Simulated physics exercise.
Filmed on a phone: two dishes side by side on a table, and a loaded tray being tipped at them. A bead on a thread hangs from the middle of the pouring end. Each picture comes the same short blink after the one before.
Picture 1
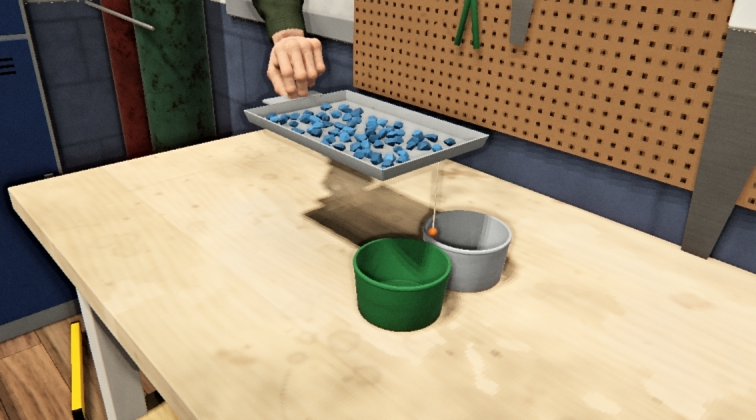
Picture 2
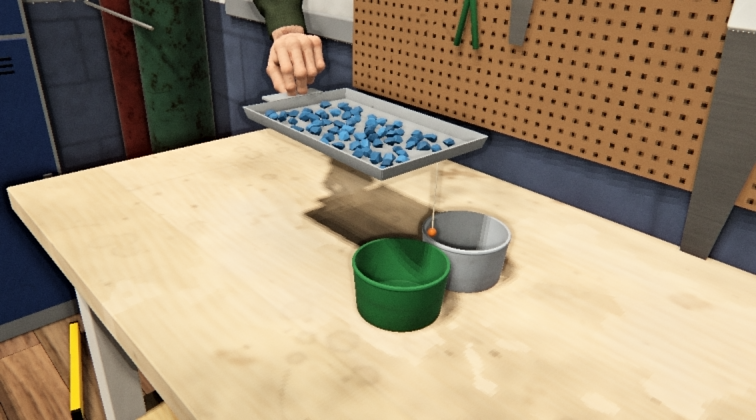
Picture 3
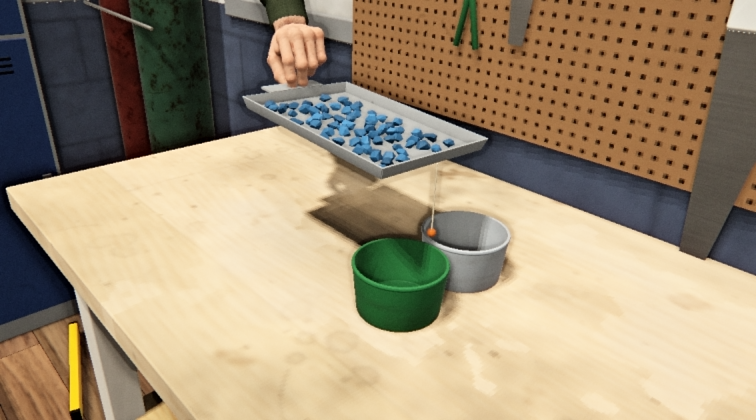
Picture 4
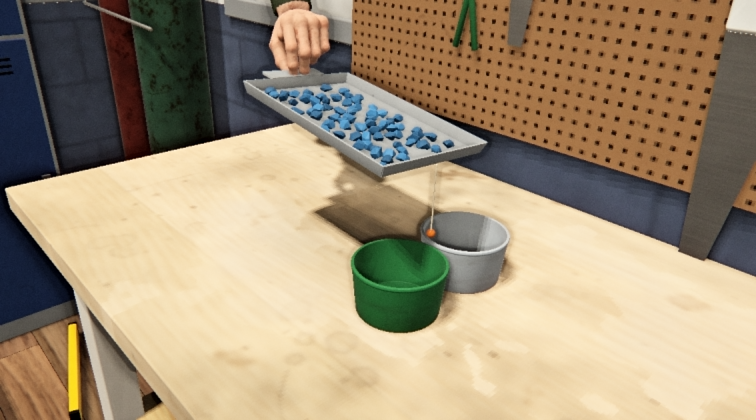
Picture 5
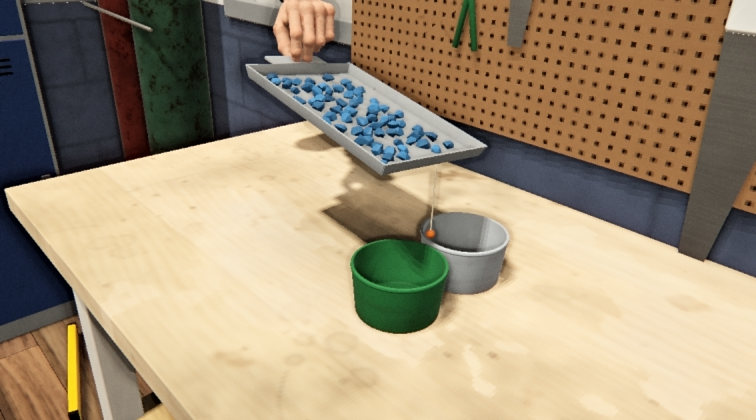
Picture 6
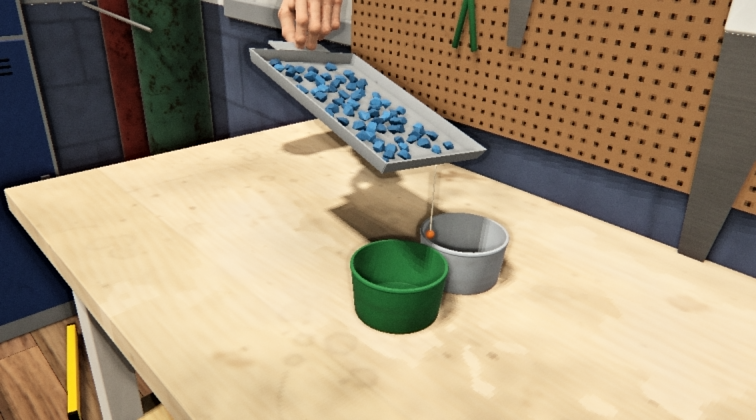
To begin with, a hand holds a grey tray of blue stones almost level above a green dish and a grey dish on a wooden table, a small orange bead hanging nearby. The hand then raises the tray's far left end, and the tray slants steadily more, its right corner lowest.
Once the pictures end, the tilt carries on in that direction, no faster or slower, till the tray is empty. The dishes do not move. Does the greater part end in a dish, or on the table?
The two hold the larger part of the load.
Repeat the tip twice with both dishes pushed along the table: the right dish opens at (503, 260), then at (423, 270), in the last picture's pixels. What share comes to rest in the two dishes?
First some 20, then 0 per cent.
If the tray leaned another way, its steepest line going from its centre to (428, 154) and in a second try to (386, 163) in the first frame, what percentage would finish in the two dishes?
In turn 50 and 80 in a hundred.
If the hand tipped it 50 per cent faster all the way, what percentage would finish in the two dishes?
Near 70 %.
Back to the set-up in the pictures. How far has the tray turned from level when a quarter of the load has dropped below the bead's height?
At about 75°.
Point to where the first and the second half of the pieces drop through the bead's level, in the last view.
Around (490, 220) and then (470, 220).
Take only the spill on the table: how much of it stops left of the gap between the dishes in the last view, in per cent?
Some 0 per cent.
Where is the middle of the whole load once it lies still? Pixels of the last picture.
At about (474, 267).
Just after the last frame, tray tipped steeply; almost all on the tray; about a tenth in the air.
A moment on, tray tipped right over; about a tenth on the tray; roughly half in the right dish; roughly a quarter outside both; about a tenth in the air.
Further on, tray tipped past a quarter turn; the larger part in the right dish; roughly a quarter outside both.
When it is over, tray tipped past a quarter turn; not one in the left dish; the larger part in the right dish; roughly a quarter outside both.
